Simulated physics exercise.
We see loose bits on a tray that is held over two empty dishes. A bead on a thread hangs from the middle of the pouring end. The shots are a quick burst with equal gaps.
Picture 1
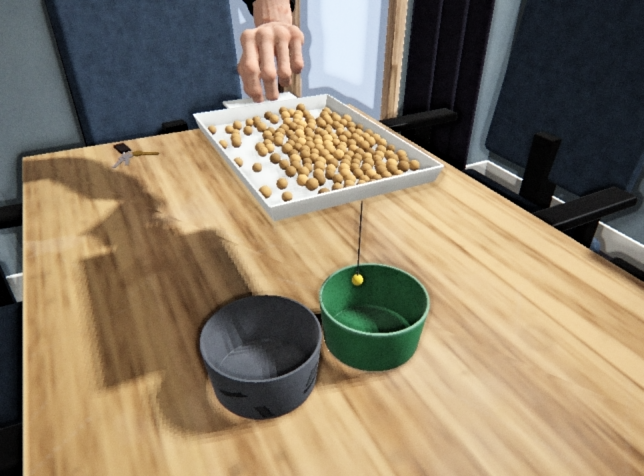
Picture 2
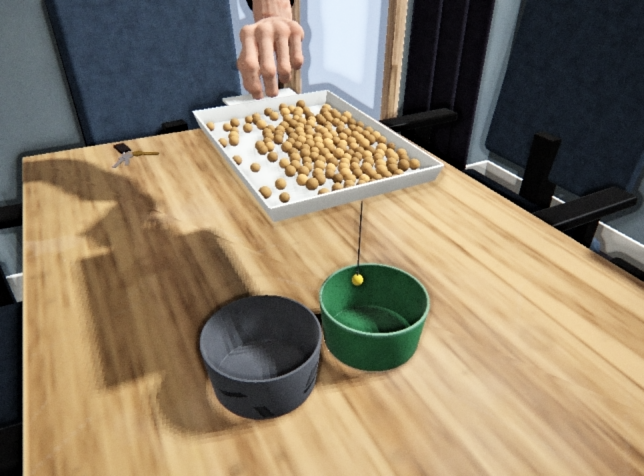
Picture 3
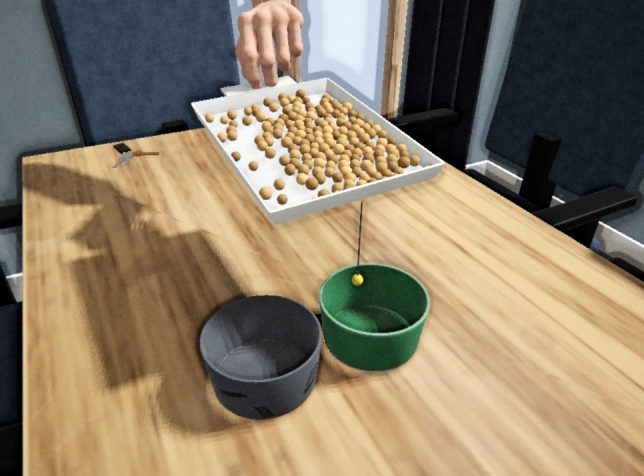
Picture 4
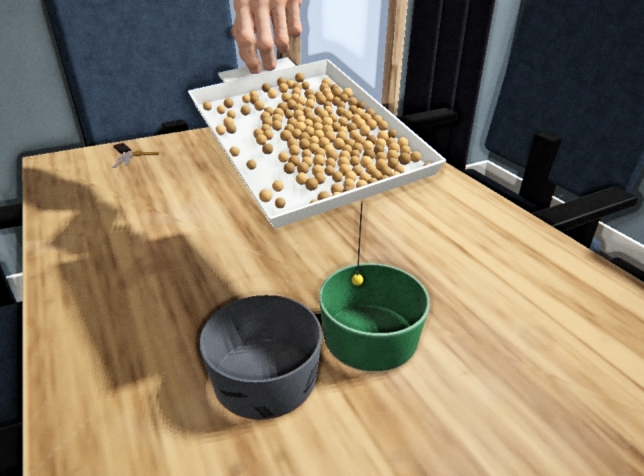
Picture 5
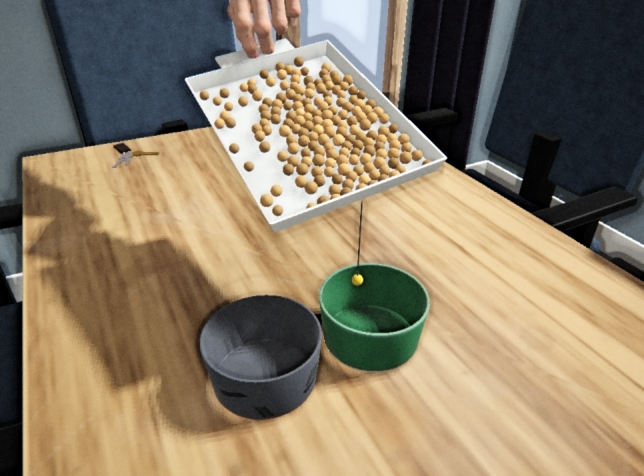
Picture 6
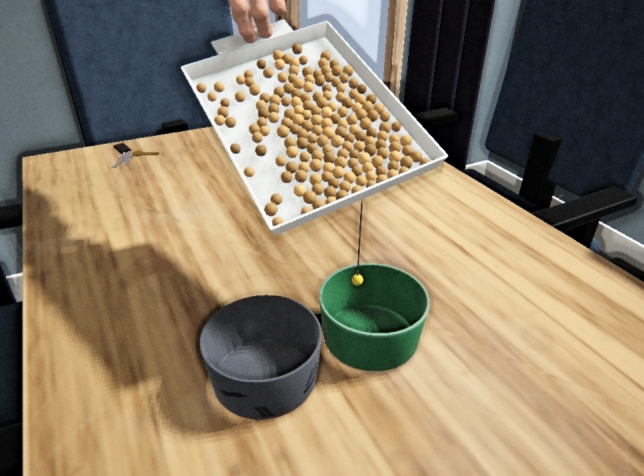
A hand tilted a white tray of small round wooden beads, raising its far end more and more above a dark bowl and a green one, and the beads began shifting and spreading across it.
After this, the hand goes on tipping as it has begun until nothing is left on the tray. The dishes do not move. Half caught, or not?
Together they catch more than half.
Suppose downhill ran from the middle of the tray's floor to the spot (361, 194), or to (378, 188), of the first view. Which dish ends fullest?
First the dish on the right, then right.
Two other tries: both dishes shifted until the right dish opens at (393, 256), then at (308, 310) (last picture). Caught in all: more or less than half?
At the first place not half, at the second more than half.
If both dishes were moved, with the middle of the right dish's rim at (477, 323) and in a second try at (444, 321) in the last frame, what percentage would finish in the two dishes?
In turn 10 and 40 in a hundred.
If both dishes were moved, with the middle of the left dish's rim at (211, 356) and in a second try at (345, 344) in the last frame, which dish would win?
First the right one, then the left-hand dish.
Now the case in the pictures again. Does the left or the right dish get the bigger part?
Fuller: The left-hand dish.
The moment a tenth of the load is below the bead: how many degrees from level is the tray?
Near 65 degrees.
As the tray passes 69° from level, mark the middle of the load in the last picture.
Near (302, 225).
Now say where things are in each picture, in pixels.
Corners of the pouring end at (273, 203) and (437, 165), level; middle of the load at (327, 146), round wooden beads; left dish at (286, 395); right dish at (402, 348); bead on its thread at (357, 280), in the first picture.
Corners of the pouring end at (273, 204) and (437, 164), level; middle of the load at (327, 144), in the second picture.
Corners of the pouring end at (273, 208) and (437, 162), tipped barely, lowest at the left corner; middle of the load at (327, 138), in the third picture.
Corners of the pouring end at (273, 213) and (438, 159), tipped a little, lowest at the left corner; middle of the load at (327, 131), a small part on the move, in the fourth picture.
Corners of the pouring end at (274, 218) and (439, 156), tipped clearly, lowest at the left corner; middle of the load at (327, 125), about a quarter on the move, in the fifth picture.
Corners of the pouring end at (274, 223) and (440, 154), tipped clearly, lowest at the left corner; middle of the load at (326, 124), nearly all on the move; left dish at (286, 395); right dish at (402, 348), in the sixth picture.
Soon after the last picture, tray tipped steeply; about two thirds on the tray; about a quarter in the left dish; a stray few in the right dish; a stray few outside both; about a quarter in the air.
A little later, tray tipped past a quarter turn; a stray few on the tray; most in the left dish; a small part in the right dish; a small part outside both; a stray few in the air.
Later still, tray tipped past a quarter turn; most in the left dish; a small part in the right dish; a small part outside both.
By the end, tray tipped past a quarter turn; most in the left dish; a small part in the right dish; a small part outside both.
